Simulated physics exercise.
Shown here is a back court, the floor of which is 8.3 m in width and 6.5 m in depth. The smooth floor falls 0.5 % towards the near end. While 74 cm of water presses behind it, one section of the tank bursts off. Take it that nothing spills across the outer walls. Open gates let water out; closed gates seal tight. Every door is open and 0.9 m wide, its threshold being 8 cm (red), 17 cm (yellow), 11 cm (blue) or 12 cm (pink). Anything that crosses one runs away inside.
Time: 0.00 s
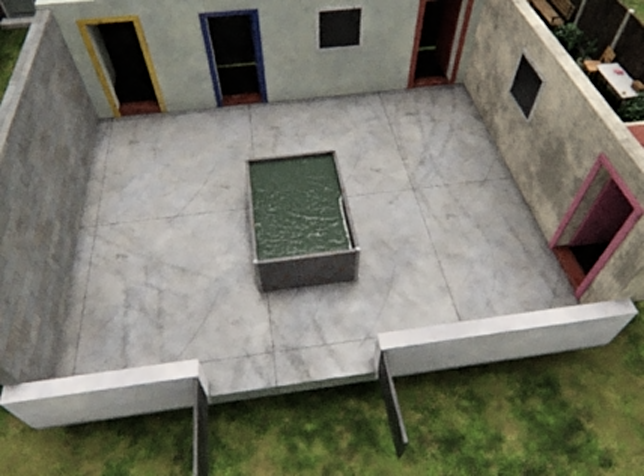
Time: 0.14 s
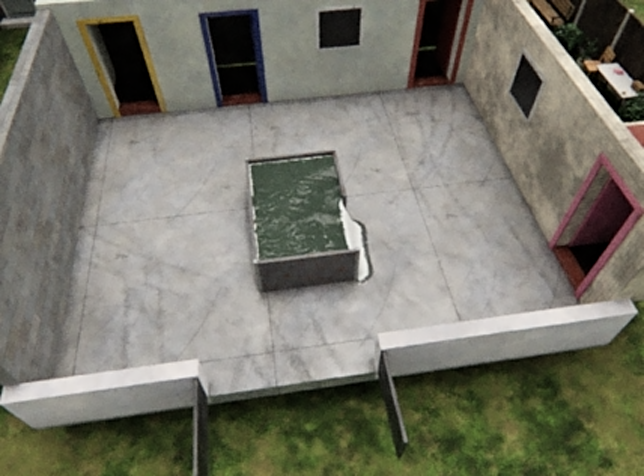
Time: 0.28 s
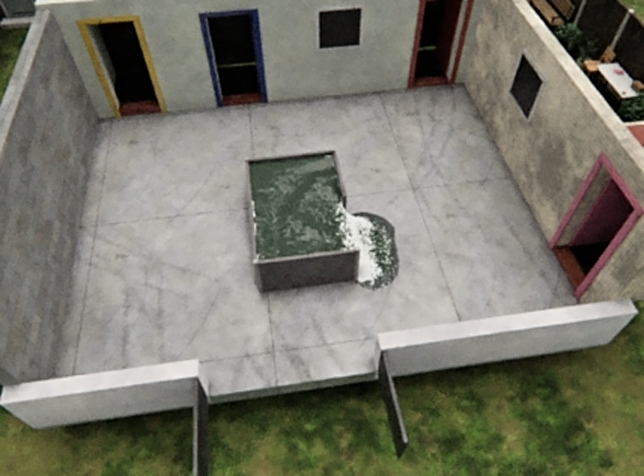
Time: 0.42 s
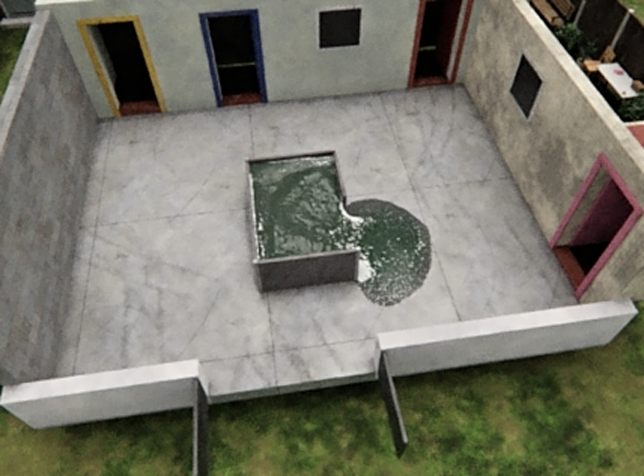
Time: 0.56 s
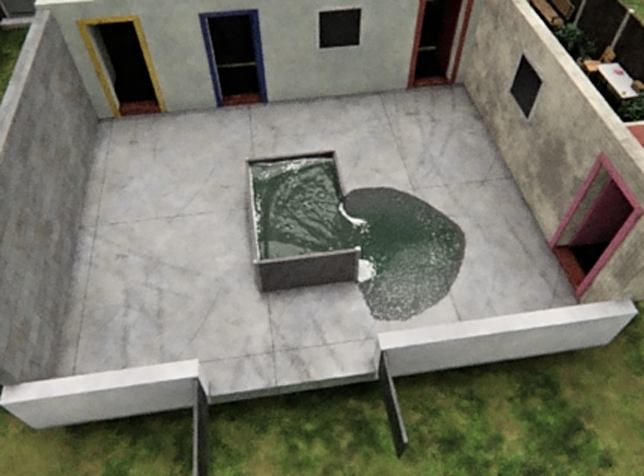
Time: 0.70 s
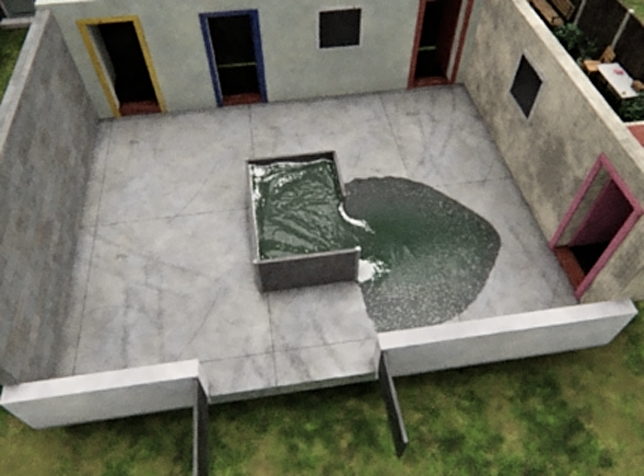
Green water burst through the right side of a raised tank in a walled courtyard, first as a thin white trickle, then foaming out and spreading into a wide, rounded pool across the grey floor.
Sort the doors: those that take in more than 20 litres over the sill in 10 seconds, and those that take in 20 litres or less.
Sorted: The red door takes in more; the yellow door takes in 20 litres or less; the blue door takes in 20 litres or less; the pink door takes in more.
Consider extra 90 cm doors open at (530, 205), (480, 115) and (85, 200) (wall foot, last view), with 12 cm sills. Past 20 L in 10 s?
Per doorway, in order: Sufficient / insufficient / insufficient.
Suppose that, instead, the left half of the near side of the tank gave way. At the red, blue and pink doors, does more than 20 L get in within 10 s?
Red door doesn't reach it, blue door doesn't reach it, pink door doesn't reach it.
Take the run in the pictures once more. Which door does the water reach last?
Result: Yellow door.
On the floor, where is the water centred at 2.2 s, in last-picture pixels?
I'd put it close to (395, 239).
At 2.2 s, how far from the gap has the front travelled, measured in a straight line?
It comes to some 4.8 metres.
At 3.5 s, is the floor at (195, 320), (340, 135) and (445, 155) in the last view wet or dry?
Well, the first is untouched by it, the next untouched by it, the last drenched.
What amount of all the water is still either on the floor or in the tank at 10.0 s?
I'd put it at some 86 percent still there.
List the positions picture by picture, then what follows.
The first picture shows the tank at (298, 205) is whole and still, 74 cm deep.
In the second picture, the front is at (353, 223), 0.7 m from the gap at (348, 241); 0.3 m2 of floor is under water; 74 cm left at the back of the tank.
In the third picture, water pours out at (348, 243) and has run 0.9 m, to (379, 220); typically 12 cm deep outside, 74 cm at the tank's back.
In the fourth picture, water pours out at (348, 243) and has run 1.5 m, to (421, 228); typically 9 cm deep outside, 70 cm at the tank's back.
In the fifth picture, water pours out at (348, 244) and has run 2.0 m, to (454, 226); typically 6 cm deep outside, 64 cm at the tank's back.
In the sixth picture, the front is at (494, 243), 2.6 m from the gap at (348, 243); 6.0 m2 of floor is under water; 64 cm left at the back of the tank.
After 1.4 s water covers 25 % of the floor and is deepest (40 cm) near (356, 260); red door not reached, yellow door not reached, blue door not reached, pink door 22 cm at the sill, 9 L in.
After 2.2 s water covers 25 % of the floor and is deepest (45 cm) near (589, 325); red door not reached, yellow door not reached, blue door not reached, pink door 29 cm at the sill, 69 L in.
After 3.5 s water covers 35 % of the floor and is deepest (24 cm) near (560, 269); red door 16 cm at the sill, 4 L in, yellow door not reached, blue door not reached, pink door 23 cm at the sill, 173 L in.
After 6.0 s water covers 50 % of the floor and is deepest (15 cm) near (578, 327); red door 15 cm at the sill, 62 L in, yellow door not reached, blue door 1 cm at the sill, 0 L in, pink door 13 cm at the sill, 213 L in.
After 10.0 s water covers 85 % of the floor and is deepest (8 cm) near (469, 342); red door 7 cm at the sill, 93 L in, yellow door 2 cm at the sill, 0 L in, blue door 3 cm at the sill, 0 L in, pink door 8 cm at the sill, 217 L in.
